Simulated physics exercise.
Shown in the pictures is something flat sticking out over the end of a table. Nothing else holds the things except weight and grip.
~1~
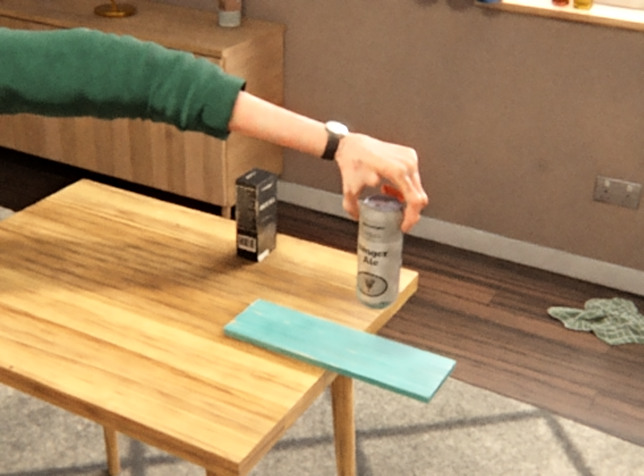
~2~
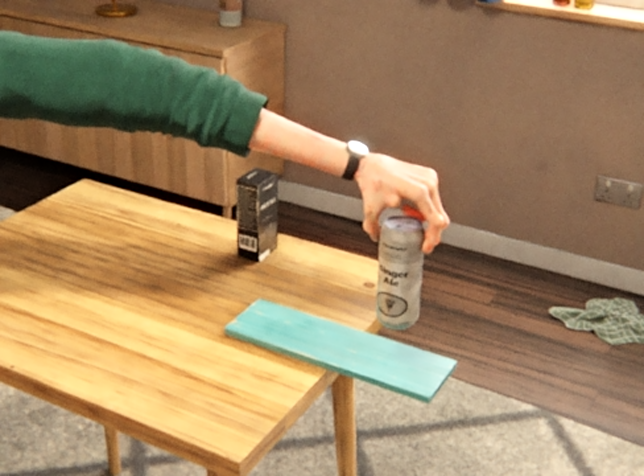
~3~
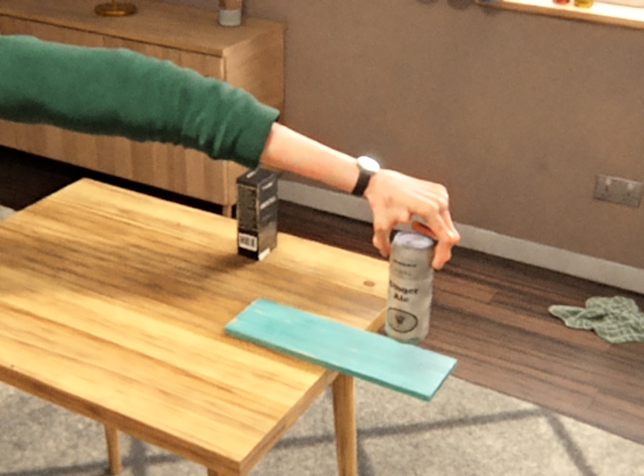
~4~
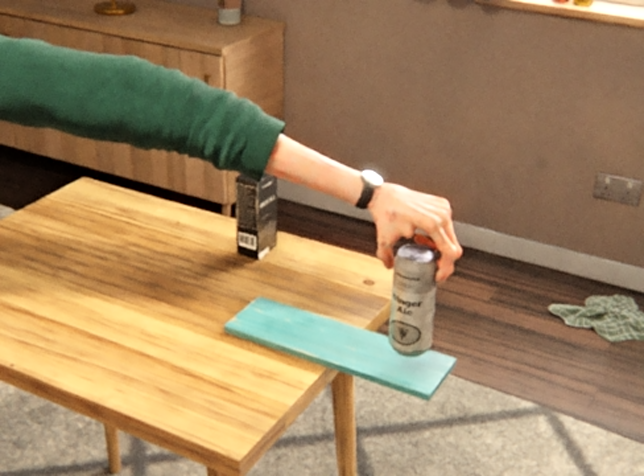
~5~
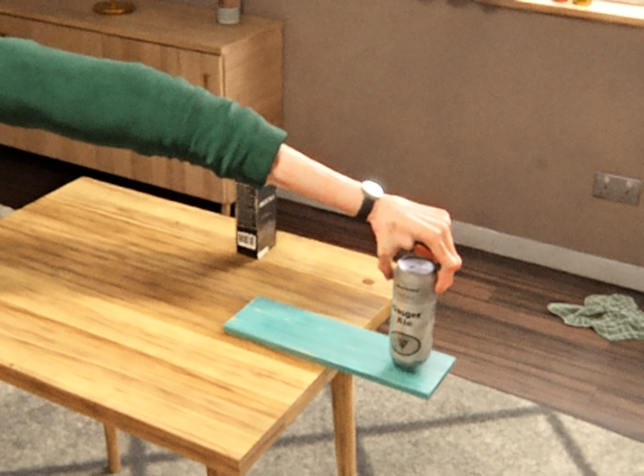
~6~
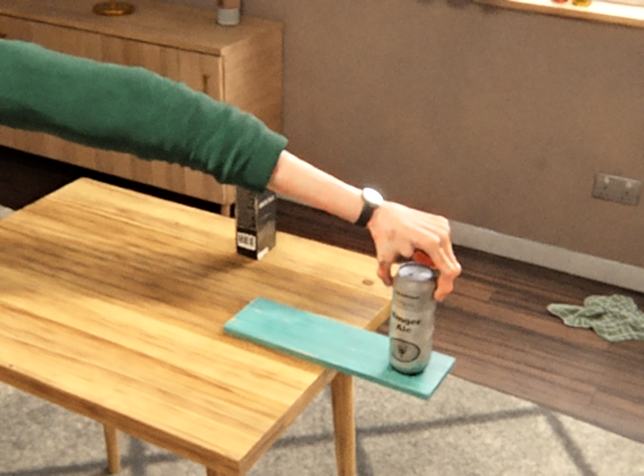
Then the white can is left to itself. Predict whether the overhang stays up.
Unstable.
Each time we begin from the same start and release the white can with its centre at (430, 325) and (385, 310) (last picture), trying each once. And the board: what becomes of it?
On the first try it falls; on the second try it falls.
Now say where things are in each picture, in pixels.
The first picture shows still above its spot; white can (380, 253); turquoise board (337, 347).
The second picture shows still above its spot; white can (400, 274); turquoise board (338, 347).
The third picture shows still above its spot; white can (410, 289); turquoise board (338, 346).
The fourth picture shows still above its spot; white can (413, 302); turquoise board (337, 345).
The fifth picture shows still above its spot; white can (413, 312); turquoise board (337, 344).
The sixth picture shows set down, still held; white can (412, 319); turquoise board (337, 345).
Then, 0.50 s after the last picture, turquoise board and white can now down on the floor or falling.
Then, 0.70 s after the last picture, things are still on the move.
By the end, down on the floor or falling, turquoise board and white can; black carton in place. The board goes over.
